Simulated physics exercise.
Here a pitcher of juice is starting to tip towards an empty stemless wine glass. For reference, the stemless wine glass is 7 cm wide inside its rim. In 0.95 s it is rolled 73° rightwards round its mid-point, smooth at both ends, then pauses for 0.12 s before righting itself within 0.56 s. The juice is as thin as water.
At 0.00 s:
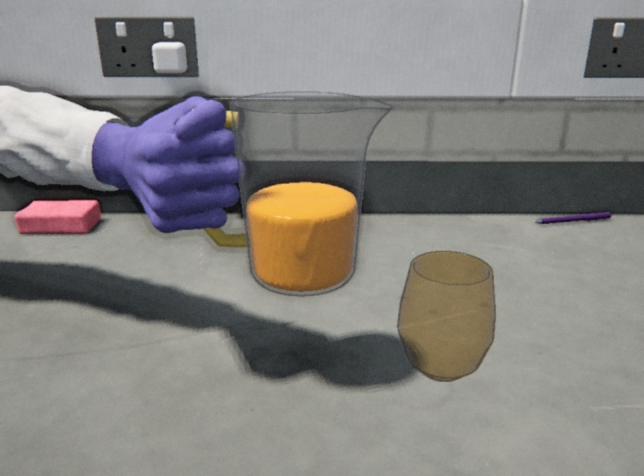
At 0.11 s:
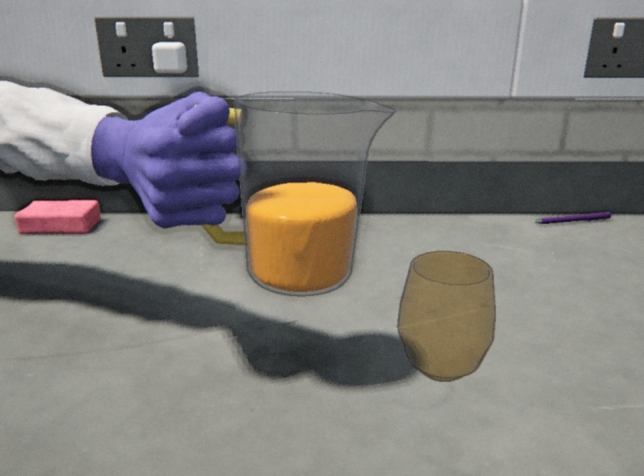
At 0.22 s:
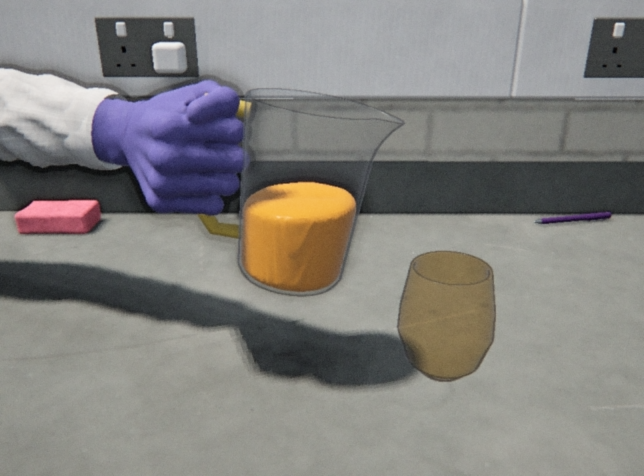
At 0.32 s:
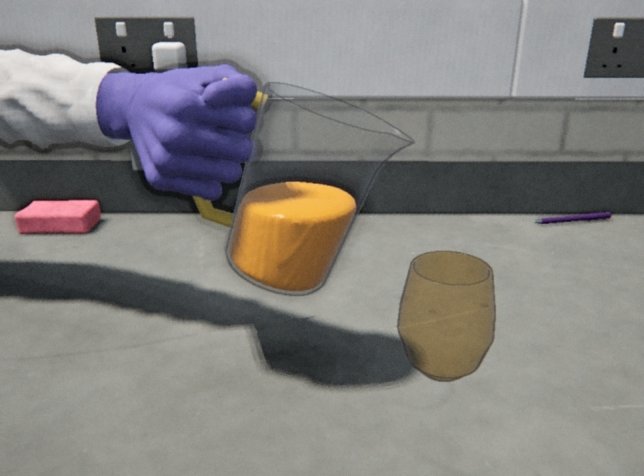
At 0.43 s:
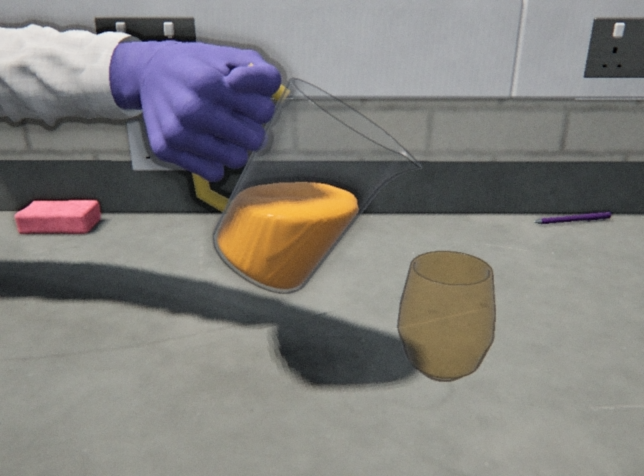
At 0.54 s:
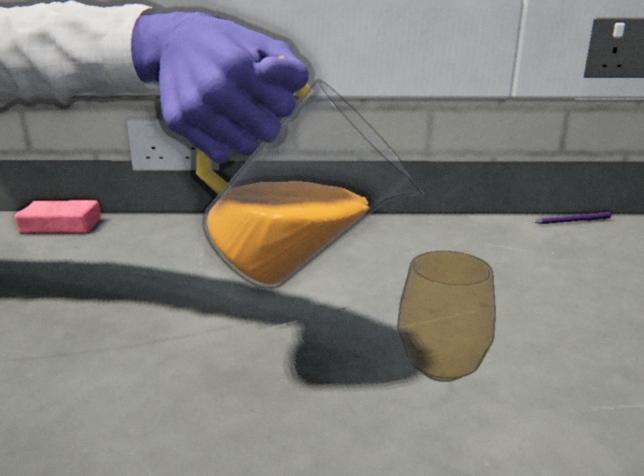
A purple-gloved hand tilts a clear pitcher of orange juice rightwards beside an empty glass.
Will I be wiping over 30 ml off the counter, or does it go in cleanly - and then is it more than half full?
Clean, less than half full.
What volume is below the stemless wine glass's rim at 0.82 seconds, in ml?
Some 0 ml.
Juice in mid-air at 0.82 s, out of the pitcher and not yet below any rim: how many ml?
Roughly 10 ml.
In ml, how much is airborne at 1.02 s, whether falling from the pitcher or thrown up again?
Liquid in flight: Around 30 ml.
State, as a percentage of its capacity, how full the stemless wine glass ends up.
At the end it sits near 40 in a hundred of what it can hold.
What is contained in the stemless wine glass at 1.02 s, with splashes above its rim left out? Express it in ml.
Estimate: Close to 70 ml.
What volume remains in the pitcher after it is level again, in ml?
It ends up holding near 300 ml.
After 0.82 s the tilt is 70° and the stemless wine glass has 0 ml, the pitcher 460 ml, and 0 ml is on the counter.
After 1.02 s the tilt is 73° and the stemless wine glass has 65 ml, the pitcher 375 ml, and 0 ml is on the counter.
After 1.23 s the tilt is 59° and the stemless wine glass has 150 ml, the pitcher 305 ml, and 0 ml is on the counter.
After 1.46 s the tilt is 15° and the stemless wine glass has 175 ml, the pitcher 300 ml, and 0 ml is on the counter.
In the end the stemless wine glass has 175 ml, the pitcher 300 ml, and 0 ml is on the counter.
